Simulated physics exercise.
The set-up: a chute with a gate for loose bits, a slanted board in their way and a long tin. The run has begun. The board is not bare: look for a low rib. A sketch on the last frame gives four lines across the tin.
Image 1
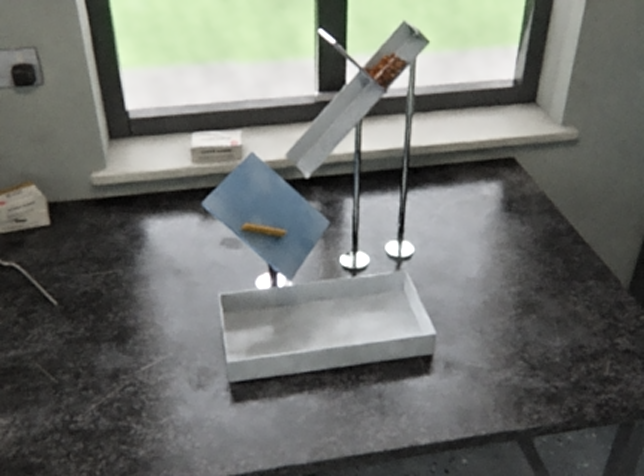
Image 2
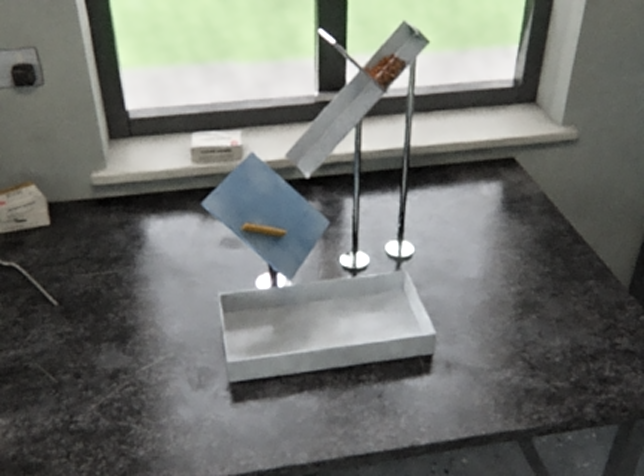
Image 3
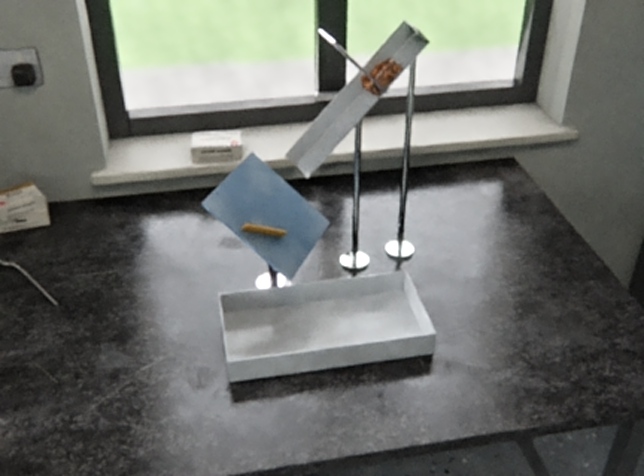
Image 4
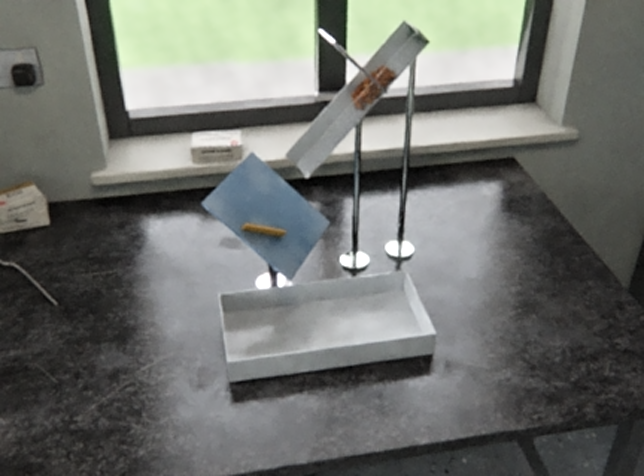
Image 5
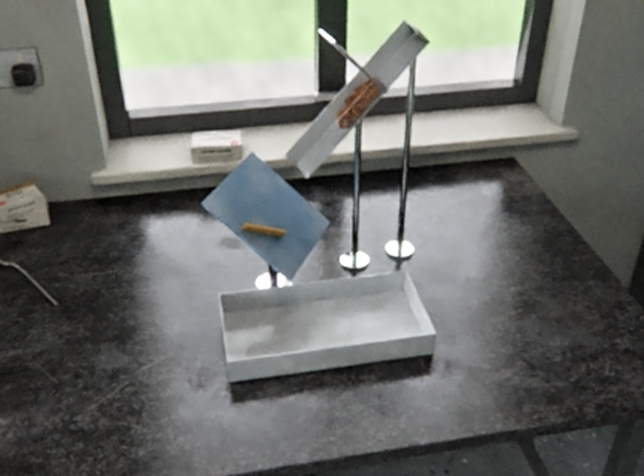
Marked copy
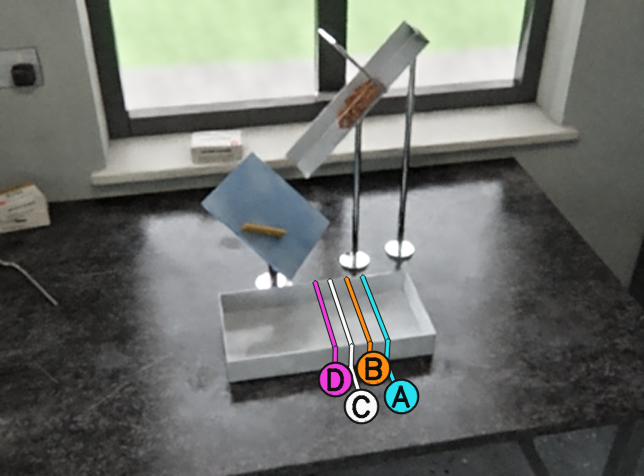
We see a sloping chute on thin stands above a tilted blue board with a small yellowish rib and an empty pale tin, as a cluster of orange-brown bits slides down the chute toward the lower left.
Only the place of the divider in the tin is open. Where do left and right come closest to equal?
Use line C.
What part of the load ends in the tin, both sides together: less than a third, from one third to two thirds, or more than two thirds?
It is from one third to two thirds.
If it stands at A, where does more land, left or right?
The left side.
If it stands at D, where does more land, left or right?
Right.
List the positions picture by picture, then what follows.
In the first picture, load behind the gate near (384, 71), cereal balls; lip of the chute near (302, 172), sloping fairly steeply.
In the second picture, middle of the board near (271, 213), tilted fairly steeply; middle of its low edge near (312, 250); of its high edge near (229, 175).
In the third picture, front corners of the tin near (228, 361) and (435, 333), empty; front of the load near (367, 89).
In the fourth picture, middle of the load near (371, 87); its front near (358, 106), close to a quarter of the way to the lip; rib from (246, 224) to (287, 231).
In the fifth picture, middle of the load near (359, 101); its front near (342, 127), close to half of the way to the lip.
On the marked copy, line A crosses the front rim at (387, 340); line B crosses the front rim at (369, 342); line C crosses the front rim at (351, 345); line D crosses the front rim at (335, 347).
If A is chosen, of what is caught, all but a few on the left of the divider, only a few on the right.
If B is chosen, of what is caught, all but a few on the left of the divider, a small share on the right.
If C is chosen, of what is caught, close to a third on the left of the divider, close to two thirds on the right.
If D is chosen, of what is caught, a small share on the left of the divider, all but a few on the right.
